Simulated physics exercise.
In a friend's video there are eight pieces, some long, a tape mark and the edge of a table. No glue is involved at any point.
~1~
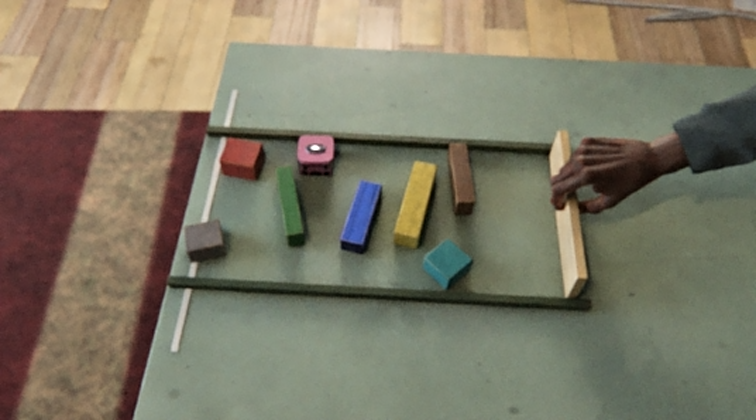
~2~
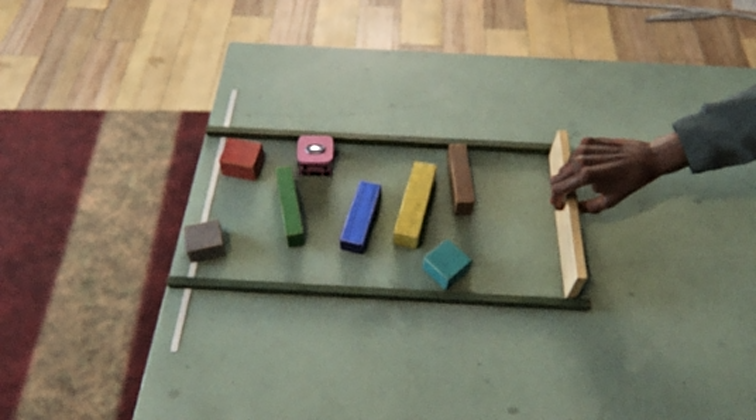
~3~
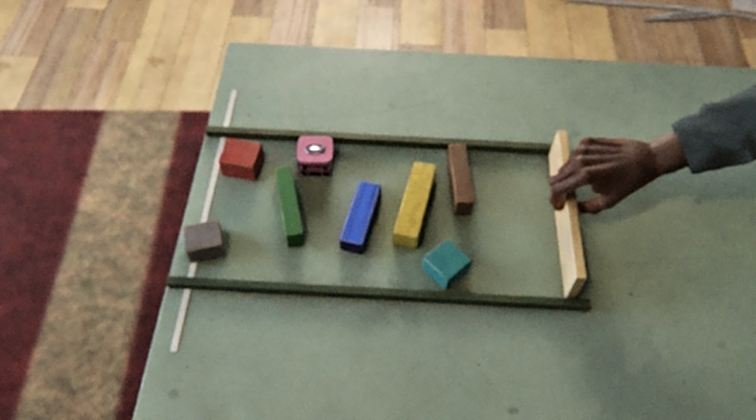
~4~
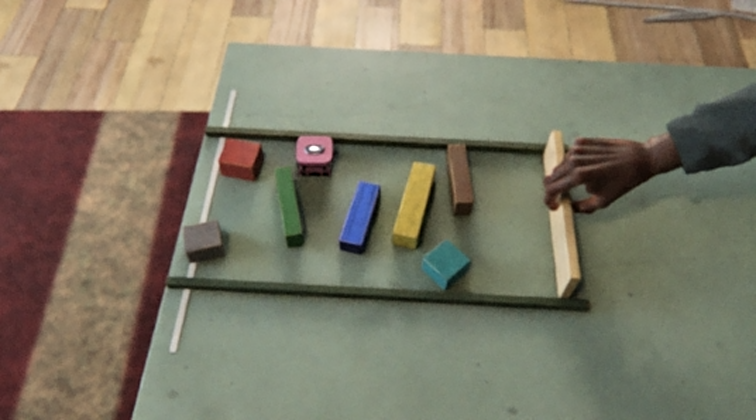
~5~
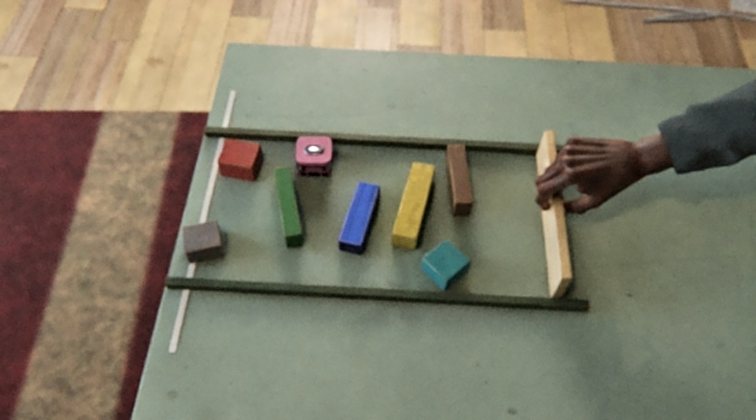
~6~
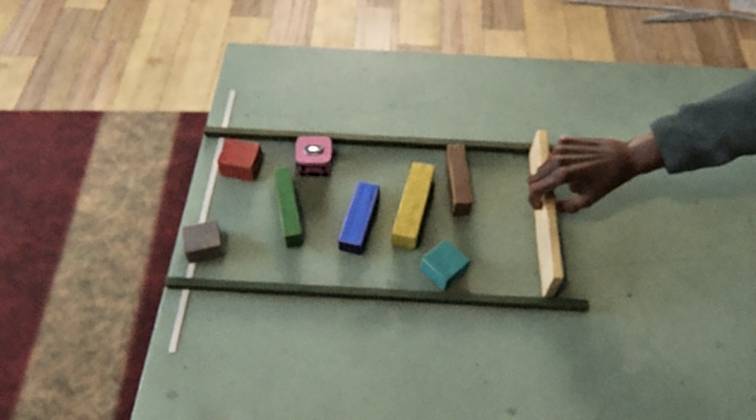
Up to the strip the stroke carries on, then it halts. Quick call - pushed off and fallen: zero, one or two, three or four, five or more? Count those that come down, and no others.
Call: Five or more.
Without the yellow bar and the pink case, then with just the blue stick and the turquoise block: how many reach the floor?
The answer is 4 and then 5.
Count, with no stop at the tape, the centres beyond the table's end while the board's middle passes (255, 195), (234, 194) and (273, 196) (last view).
The counts: 3, 5 and 2.
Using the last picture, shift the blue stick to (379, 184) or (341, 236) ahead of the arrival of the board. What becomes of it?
So in the first try it ends up below, and in the second it ends up below.
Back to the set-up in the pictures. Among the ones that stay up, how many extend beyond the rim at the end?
I make it 1.
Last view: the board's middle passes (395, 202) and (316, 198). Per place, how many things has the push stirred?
The number moved is 4 and then 7.
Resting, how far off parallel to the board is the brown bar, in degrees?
It works out to near 0°.
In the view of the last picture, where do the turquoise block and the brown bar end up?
Turquoise block at (177, 247), brown bar at (204, 166).
Early on, none off yet; grey block at rest near (203, 242); red block at rest near (240, 160); green bar at rest near (288, 206).
A while later, none off yet; grey block at rest near (203, 242); red block at rest near (240, 160); green bar travelled a little near (272, 206).
Further along, one off so far; grey block on its side near (154, 271); red block on its side near (173, 182); green bar travelled about its own width near (182, 202).
Finally, the number that fall off is five or more; lost, yellow bar, blue stick, pink case, green bar, red block and grey block.
